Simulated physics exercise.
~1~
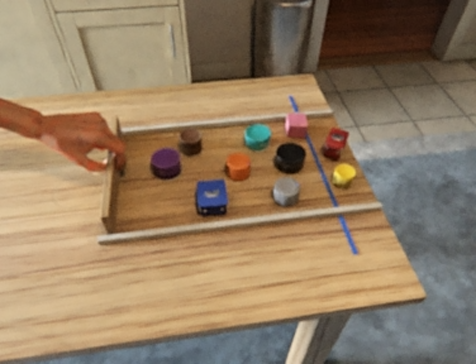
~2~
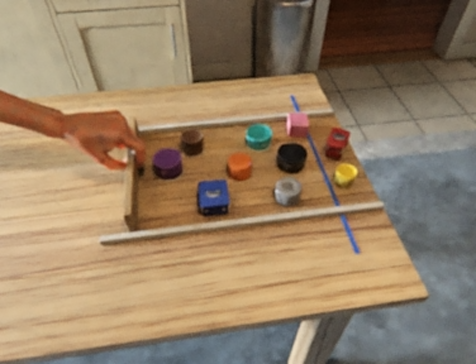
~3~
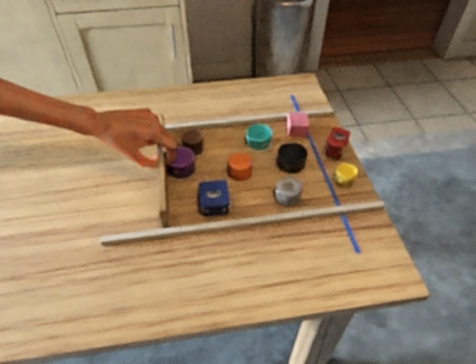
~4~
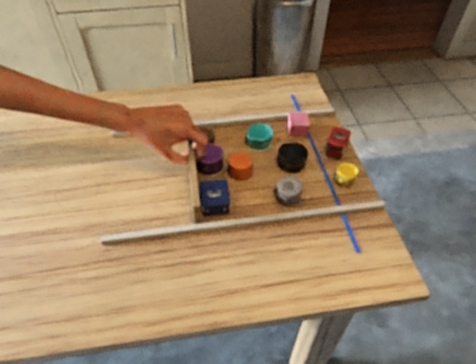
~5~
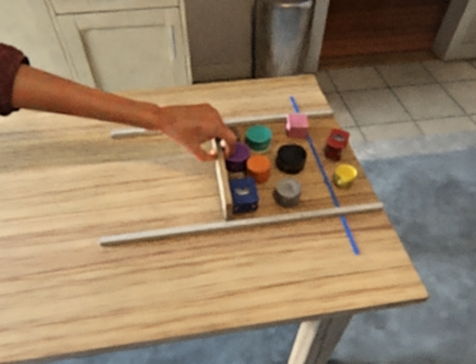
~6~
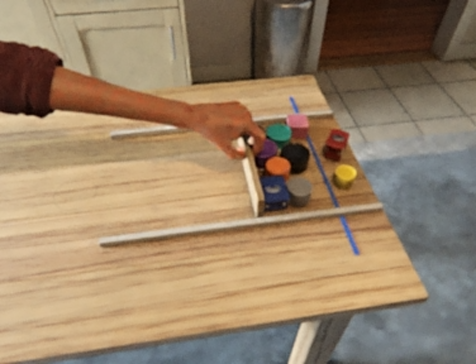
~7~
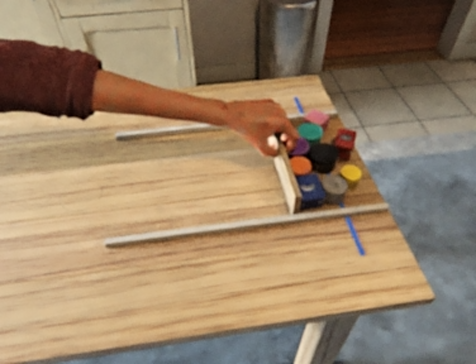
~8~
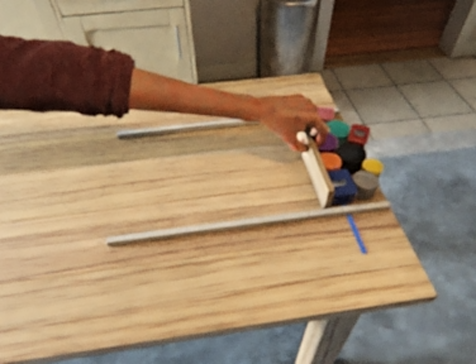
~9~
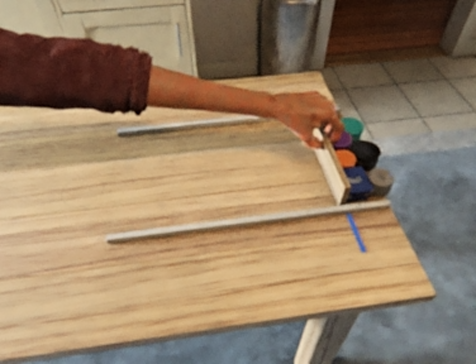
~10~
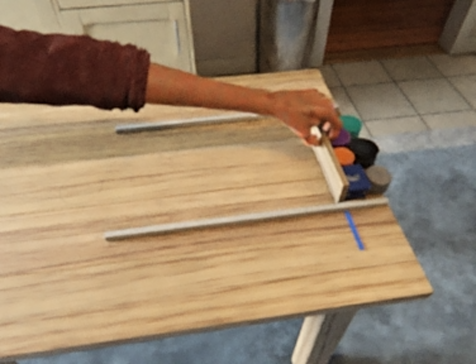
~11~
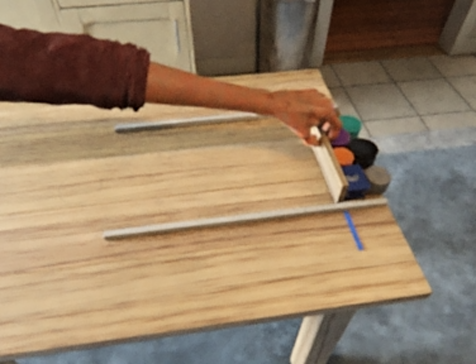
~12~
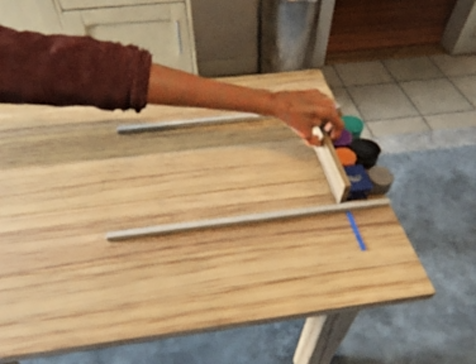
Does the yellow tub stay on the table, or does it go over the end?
It goes over the end. The yellow tub and the red case are pushed off, while several other pieces stay bunched against the board at the edge.
A hand slides a board right, crowding small containers to the table's end; a couple drop off.
